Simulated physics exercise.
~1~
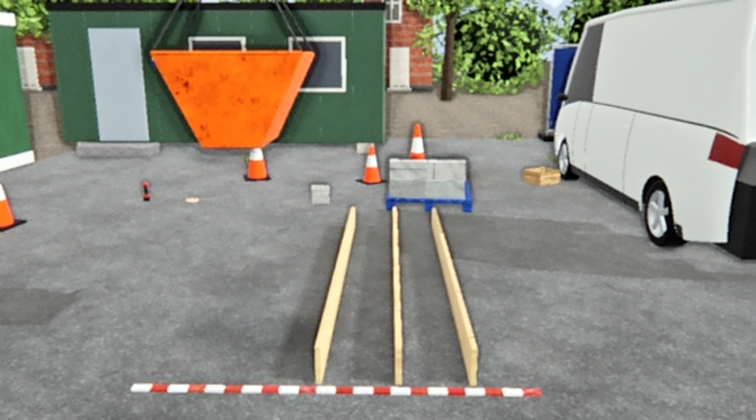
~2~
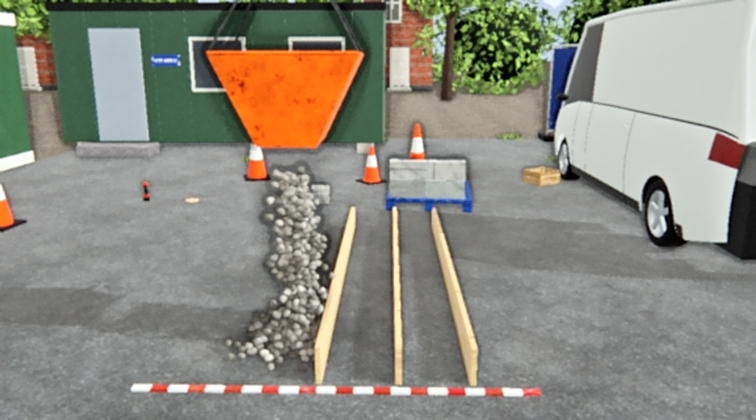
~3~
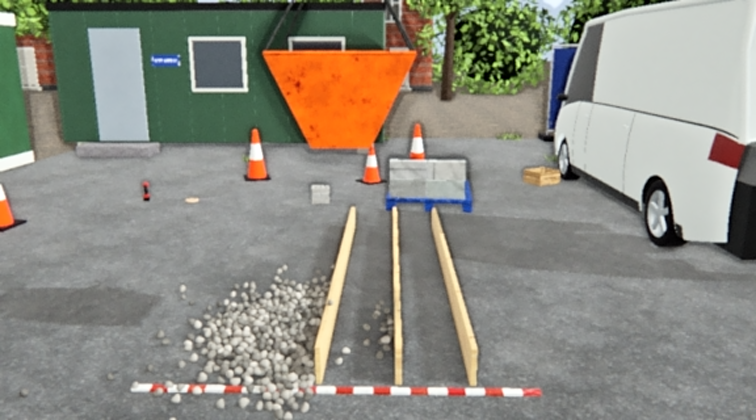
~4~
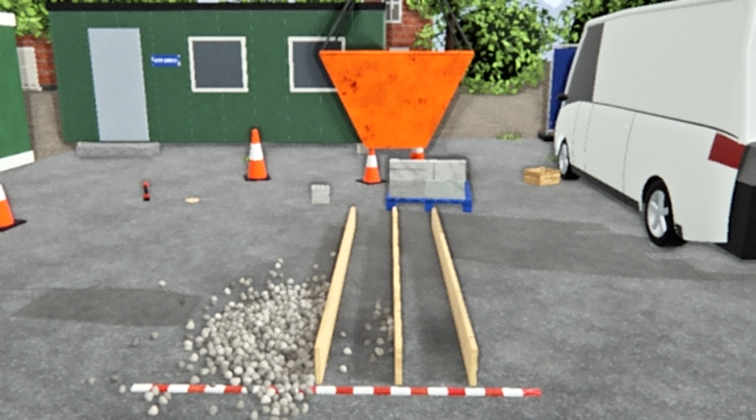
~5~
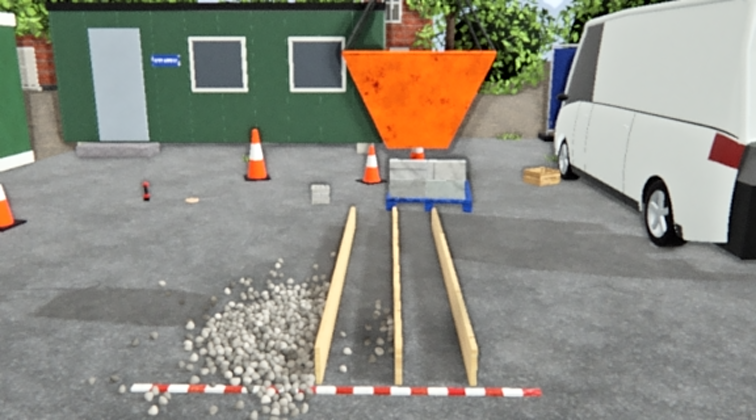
The clip shows an orange skip hanging above a paved yard, moving right as grey stones pour down beside three wooden boards. The stones spread into a heap mostly left of the boards, with a few in the left bay and none in the right, while the skip travels on.
